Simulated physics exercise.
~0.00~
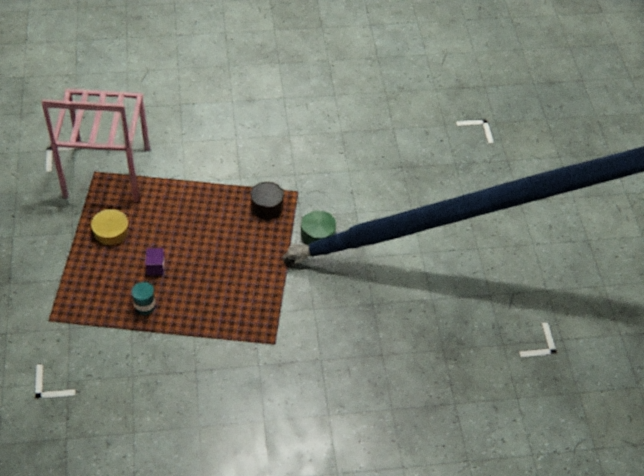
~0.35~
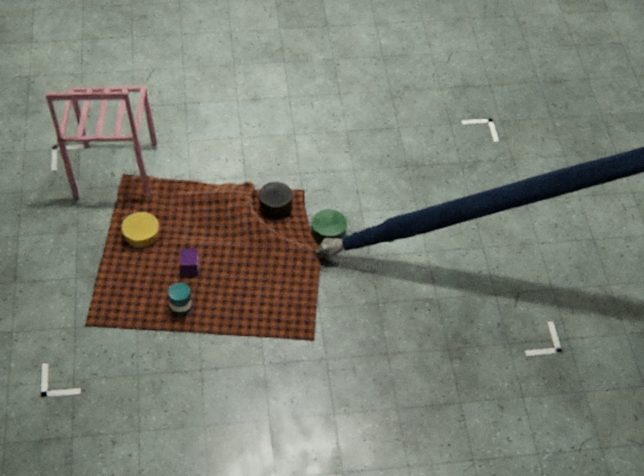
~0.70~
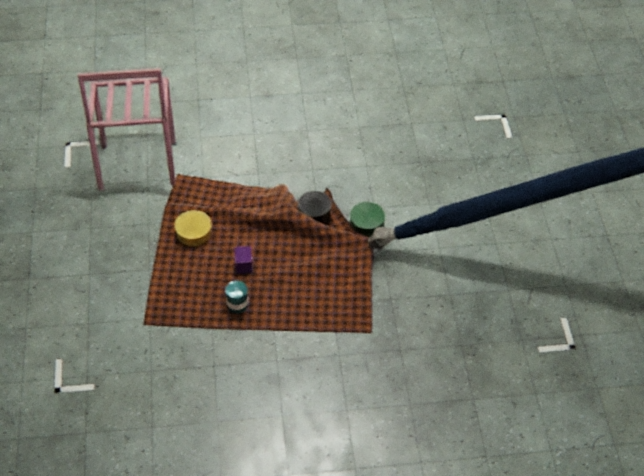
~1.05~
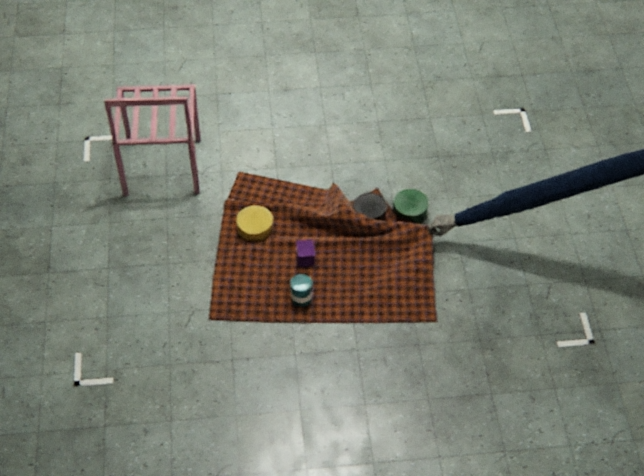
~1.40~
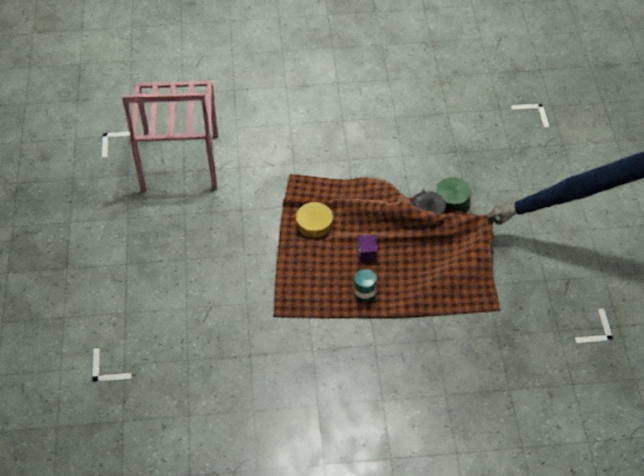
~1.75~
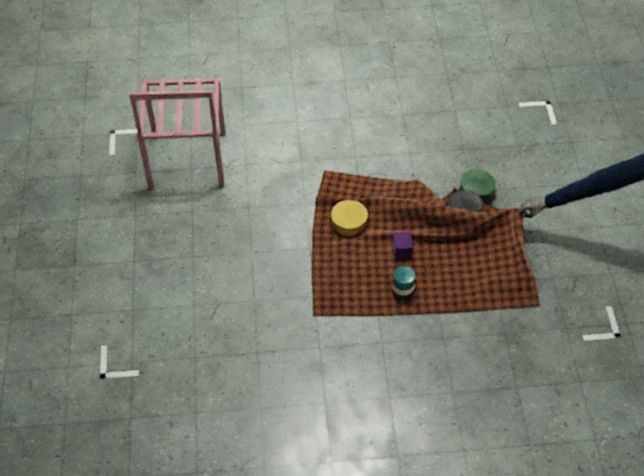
A long dark blue arm dragged a checked orange-brown play mat to the right across the floor, carrying the yellow bucket, purple carton and teal pot far along with it, and the mat ended rumpled against the black bin and green tub.
